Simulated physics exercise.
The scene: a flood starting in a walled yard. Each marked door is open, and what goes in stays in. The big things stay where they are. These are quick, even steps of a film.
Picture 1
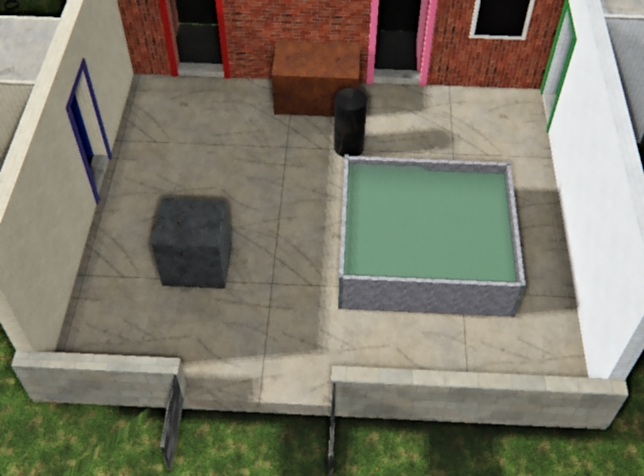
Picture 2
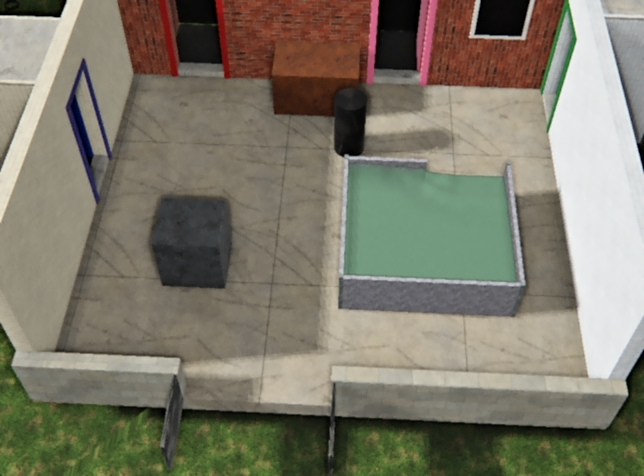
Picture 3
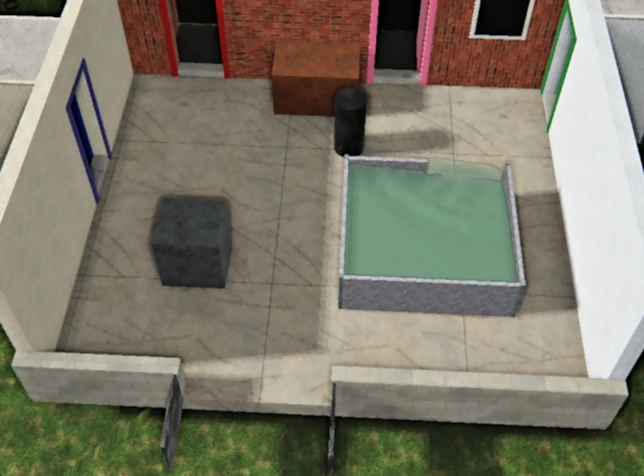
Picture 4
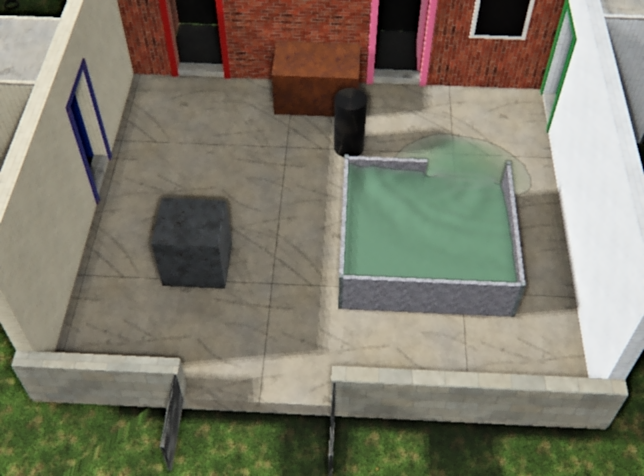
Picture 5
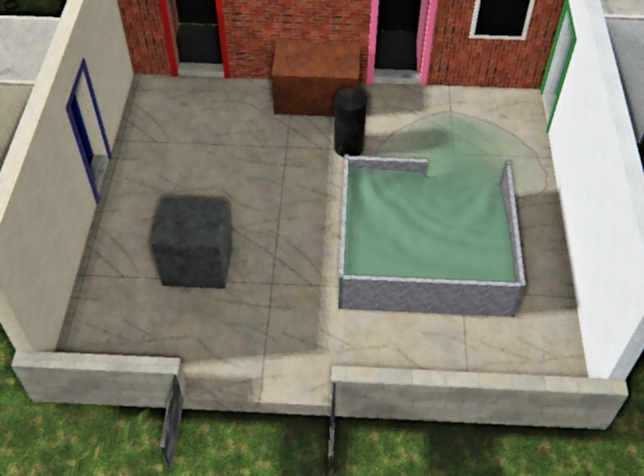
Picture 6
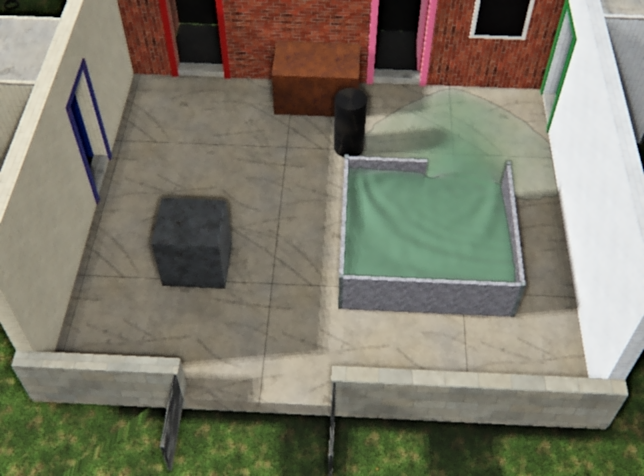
Green water pouring through a gap in the tank's far side and fanning out across the paving of a walled yard.
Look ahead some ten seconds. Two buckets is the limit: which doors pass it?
In the end: The red door holds within the limit; the blue door holds within the limit; the pink door floods; the green door floods.
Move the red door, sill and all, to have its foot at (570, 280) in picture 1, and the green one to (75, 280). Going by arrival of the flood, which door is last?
It is the green one.
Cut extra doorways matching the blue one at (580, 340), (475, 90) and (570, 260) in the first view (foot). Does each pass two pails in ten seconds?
In turn: Keeps below it, is over, keeps below it.
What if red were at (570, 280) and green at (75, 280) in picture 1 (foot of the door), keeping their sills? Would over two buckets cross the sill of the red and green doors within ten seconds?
In short: Red door takes less; green door keeps below it.
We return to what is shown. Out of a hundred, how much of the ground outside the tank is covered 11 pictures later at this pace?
Some 20 per cent.
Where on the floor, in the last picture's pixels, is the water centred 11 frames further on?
I would point to (438, 202).
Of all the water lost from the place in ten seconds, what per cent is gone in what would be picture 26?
Close to 45 %.
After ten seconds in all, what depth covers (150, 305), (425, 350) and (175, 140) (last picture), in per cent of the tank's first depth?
Roughly 0, 4 and 4 per cent, in turn.
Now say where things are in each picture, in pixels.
Still water in the water tank at (429, 221), in the first picture.
Water pours out on the water tank's far side and has run to a hidden place, in the second picture.
Water pours out on the water tank's far side and has run to a hidden place, in the third picture.
The front is at (433, 137), out from the gap on the water tank's far side, in the fourth picture.
The front is at (445, 115), out from the gap on the water tank's far side, in the fifth picture.
The front is at (444, 93), out from the gap on the water tank's far side, in the sixth picture.
A moment on, water covers 20 % of the floor; the red door not reached, the blue door not reached, the pink door under two buckets in, the green door wet at the sill, nothing in.
Next, water covers 20 % of the floor; the red door not reached, the blue door not reached, the pink door over two buckets in, the green door far over two buckets in.
Then, water covers 25 % of the floor; the red door not reached, the blue door not reached, the pink door far over two buckets in, the green door far over two buckets in.
Later, water covers 50 % of the floor; the red door wet at the sill, nothing in, the blue door not reached, the pink door far over two buckets in, the green door far over two buckets in.
In the end, water covers 75 % of the floor; the red door wet at the sill, nothing in, the blue door wet at the sill, nothing in, the pink door far over two buckets in, the green door far over two buckets in.
